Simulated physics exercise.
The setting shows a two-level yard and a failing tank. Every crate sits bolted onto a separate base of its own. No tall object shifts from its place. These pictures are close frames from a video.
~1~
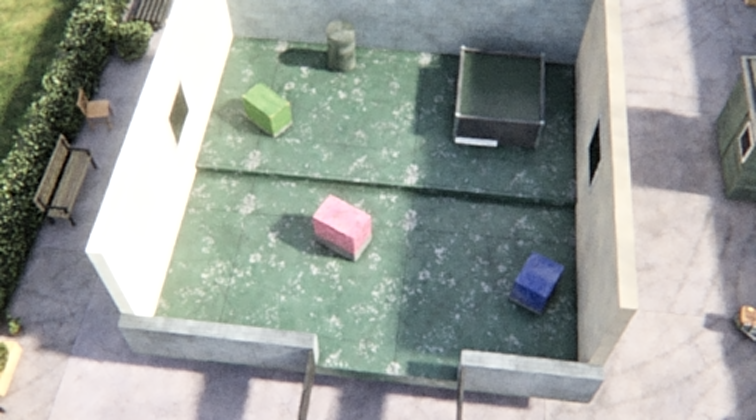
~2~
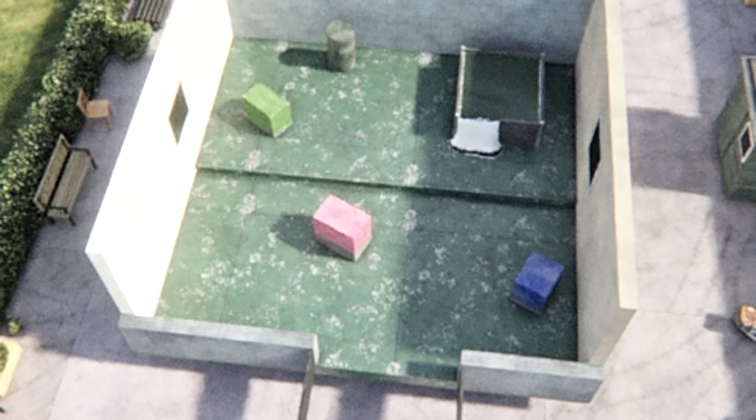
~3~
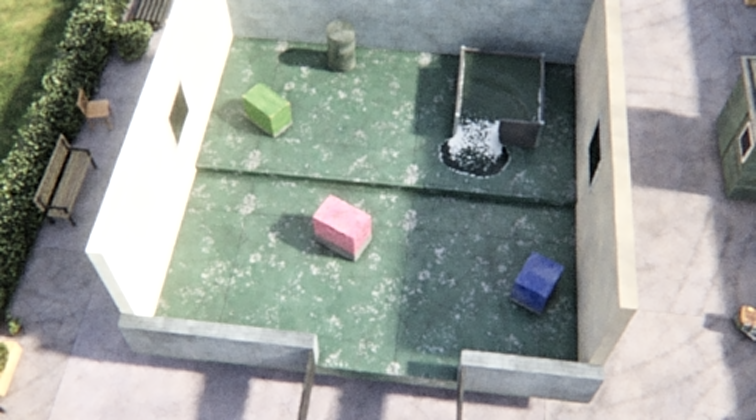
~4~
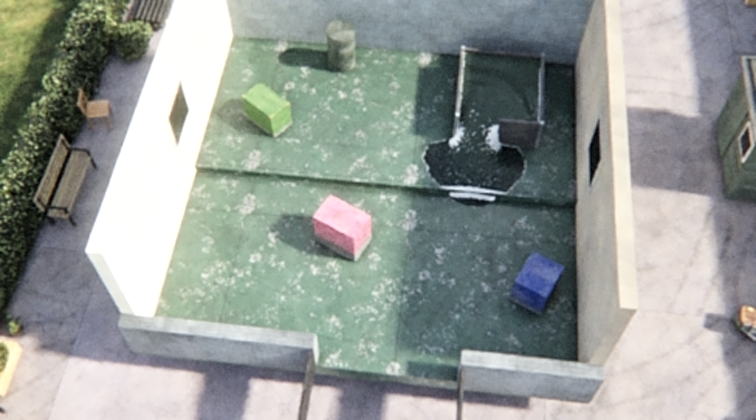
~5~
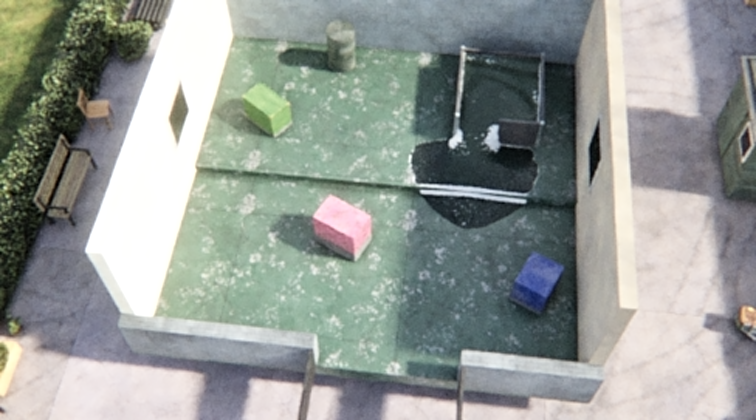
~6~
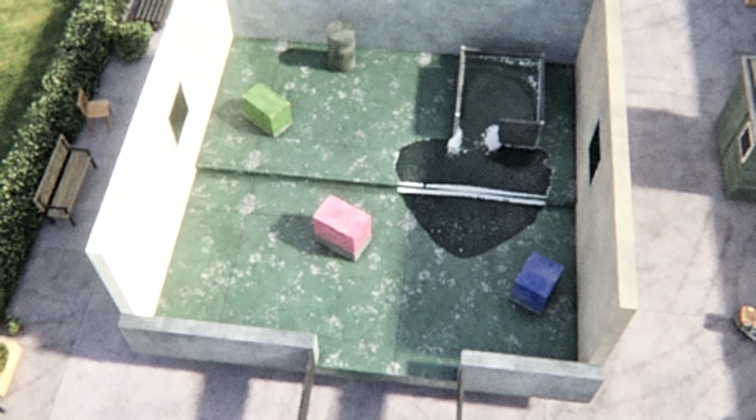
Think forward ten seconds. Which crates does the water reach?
The pink crate is not reached; the green crate is not reached; the blue crate is reached.
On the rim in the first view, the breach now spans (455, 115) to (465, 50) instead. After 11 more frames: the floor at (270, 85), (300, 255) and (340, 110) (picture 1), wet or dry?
Place one: Reached by the flood. Place two: Spared by the leak. Place three: Reached by the flood.
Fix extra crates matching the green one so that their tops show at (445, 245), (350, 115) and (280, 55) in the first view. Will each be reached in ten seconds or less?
Going through them in order, the first is overtopped, the second is not reached and the third is not reached.
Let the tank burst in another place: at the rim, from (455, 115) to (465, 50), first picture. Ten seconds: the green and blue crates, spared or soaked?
The green one is reached; the blue one is untouched.
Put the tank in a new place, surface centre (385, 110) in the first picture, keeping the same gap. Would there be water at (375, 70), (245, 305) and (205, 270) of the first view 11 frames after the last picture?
Results in order - left untouched, swamped, swamped.
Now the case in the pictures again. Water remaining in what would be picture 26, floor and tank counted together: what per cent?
Some 86 per cent.
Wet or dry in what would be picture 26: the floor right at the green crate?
Green crate dry.
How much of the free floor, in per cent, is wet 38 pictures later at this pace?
It comes to roughly 45 in a hundred.
A moment on, water covers 25 % of the floor; the pink crate water round its plinth, the green crate not reached, the blue crate water round its plinth.
Next, water covers 35 % of the floor; the pink crate water round its plinth, the green crate not reached, the blue crate water round its plinth.
Then, water covers 40 % of the floor; the pink crate water round its plinth, the green crate not reached, the blue crate water round its plinth.
Later, water covers 45 % of the floor; the pink crate water round its plinth, the green crate not reached, the blue crate water round its plinth.
In the end, water covers 55 % of the floor; the pink crate stayed above the water, the green crate stayed above the water, the blue crate was topped.
